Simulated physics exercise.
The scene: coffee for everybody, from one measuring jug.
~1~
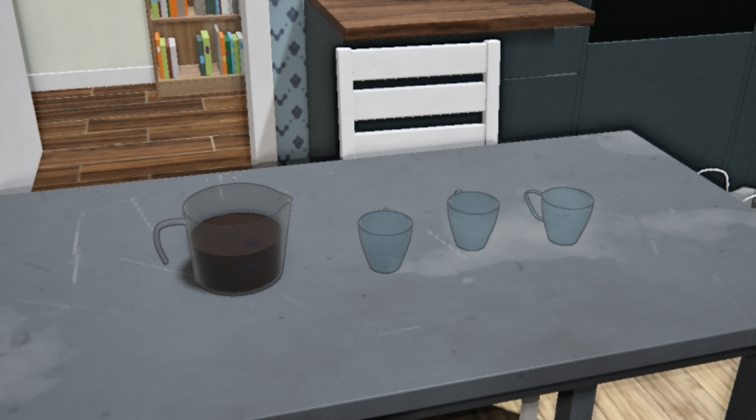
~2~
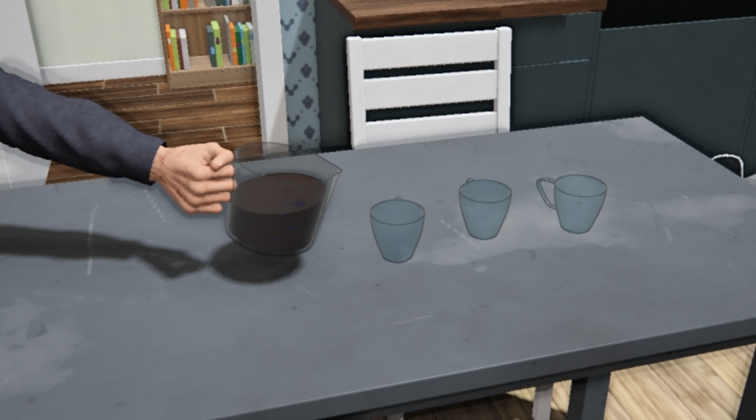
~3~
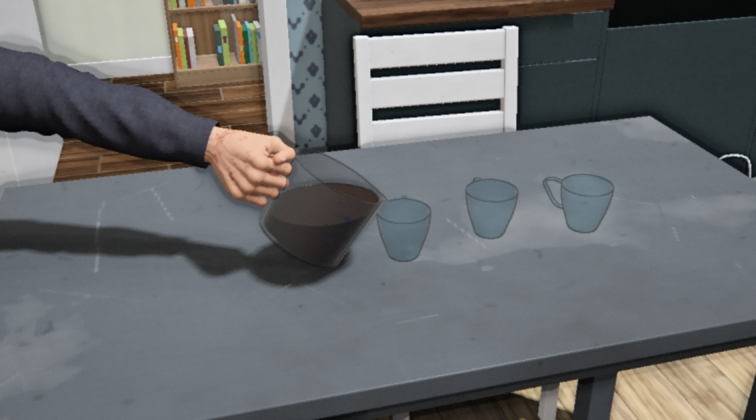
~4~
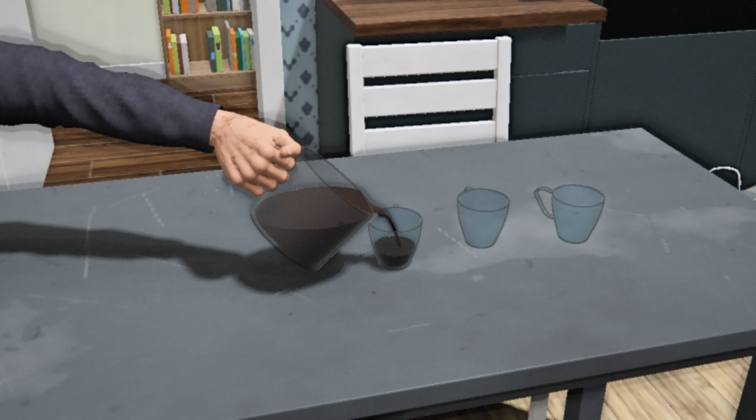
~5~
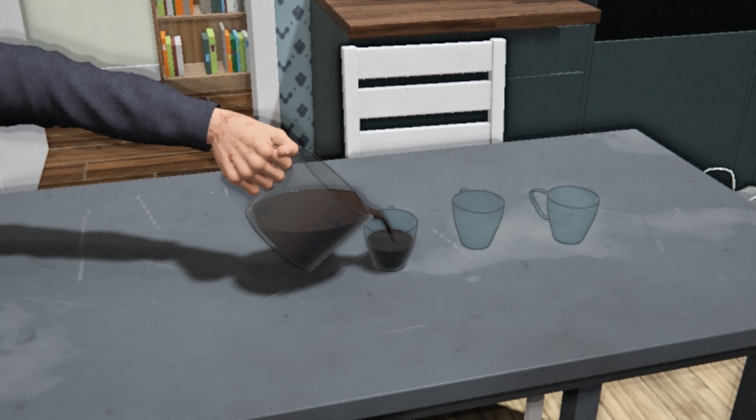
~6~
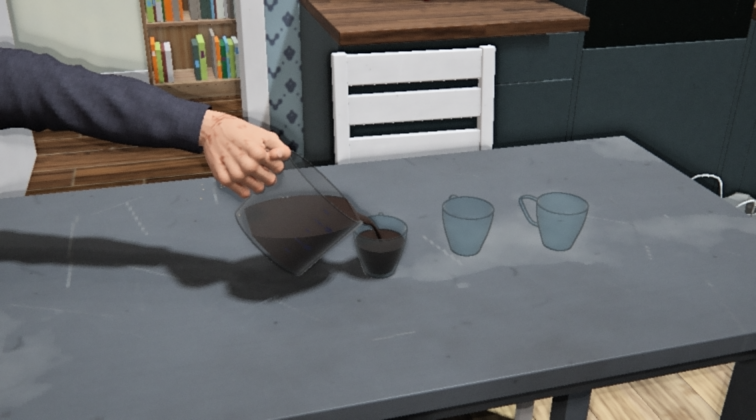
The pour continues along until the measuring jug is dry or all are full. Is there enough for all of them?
Yes - looks like it's going to last to the final one.
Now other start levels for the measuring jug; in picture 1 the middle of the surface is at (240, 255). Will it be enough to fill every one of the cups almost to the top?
Comes up short.
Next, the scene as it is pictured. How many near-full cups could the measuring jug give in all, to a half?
About 3.5.
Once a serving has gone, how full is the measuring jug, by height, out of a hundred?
I'd say close to 40 per cent.
A moment on, the first is about three quarters full.
Further on, the first is done and the measuring jug has about three quarters of its load.
When it is over, all three are full and about a quarter of the coffee is over.
